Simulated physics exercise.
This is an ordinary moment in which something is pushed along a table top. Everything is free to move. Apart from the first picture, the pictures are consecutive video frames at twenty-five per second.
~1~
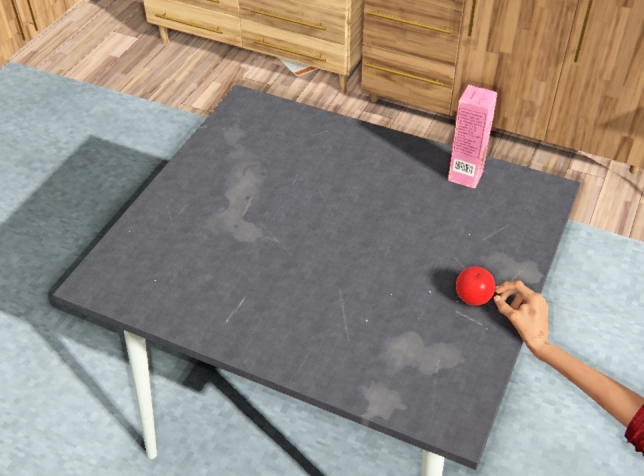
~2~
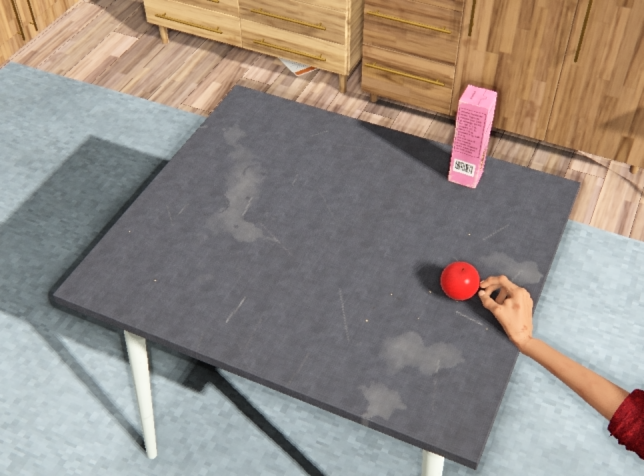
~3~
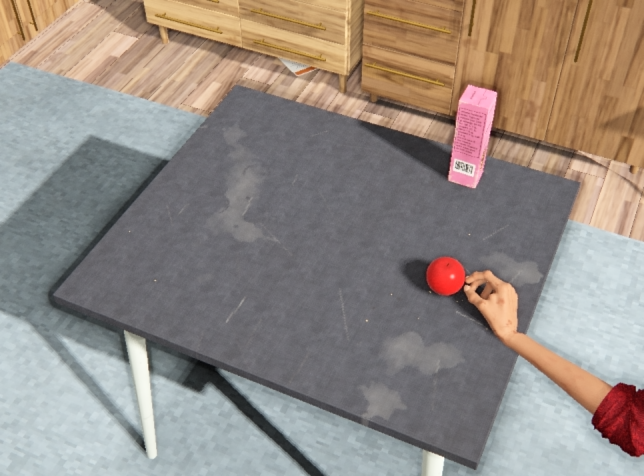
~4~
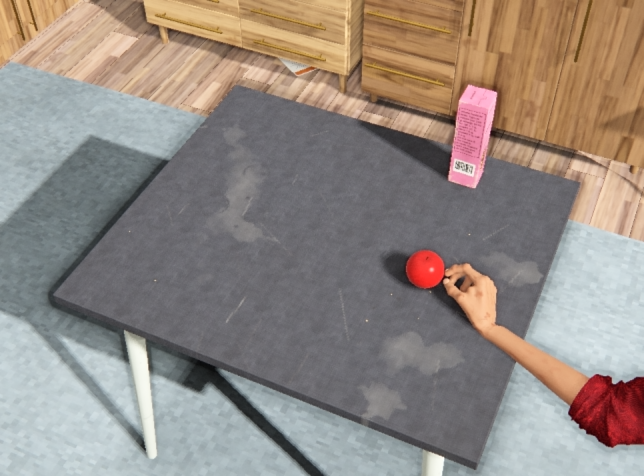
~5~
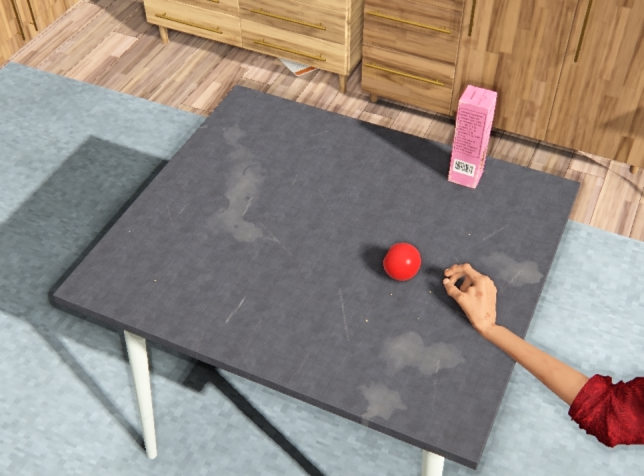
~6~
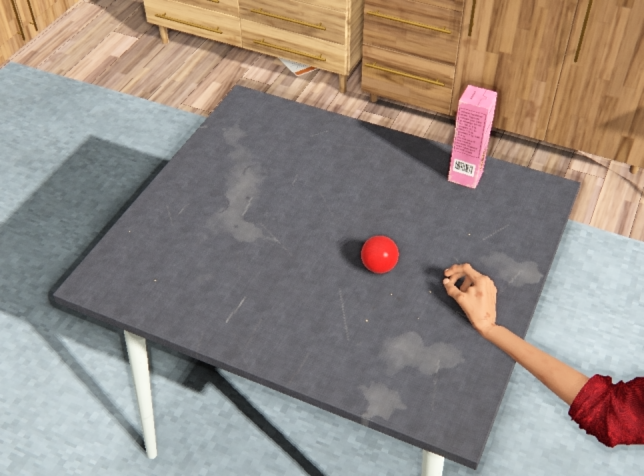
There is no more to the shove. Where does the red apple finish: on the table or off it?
Off it.
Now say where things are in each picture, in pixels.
Under the hand; red apple (475, 286), in the first picture.
Under the hand; red apple (460, 281), in the second picture.
Under the hand; red apple (445, 276), in the third picture.
Red apple (425, 269), in the fourth picture.
Red apple (402, 262) rolled about its own width, in the fifth picture.
Red apple (380, 255) rolled about its own width, in the sixth picture.
Then, 0.30 s after the last picture, red apple rolled well along near (235, 206).
Then, 0.70 s after the last picture, red apple now off the table.
Then, 1.00 s after the last picture, things are still on the move.
By the end, off the table, red apple.
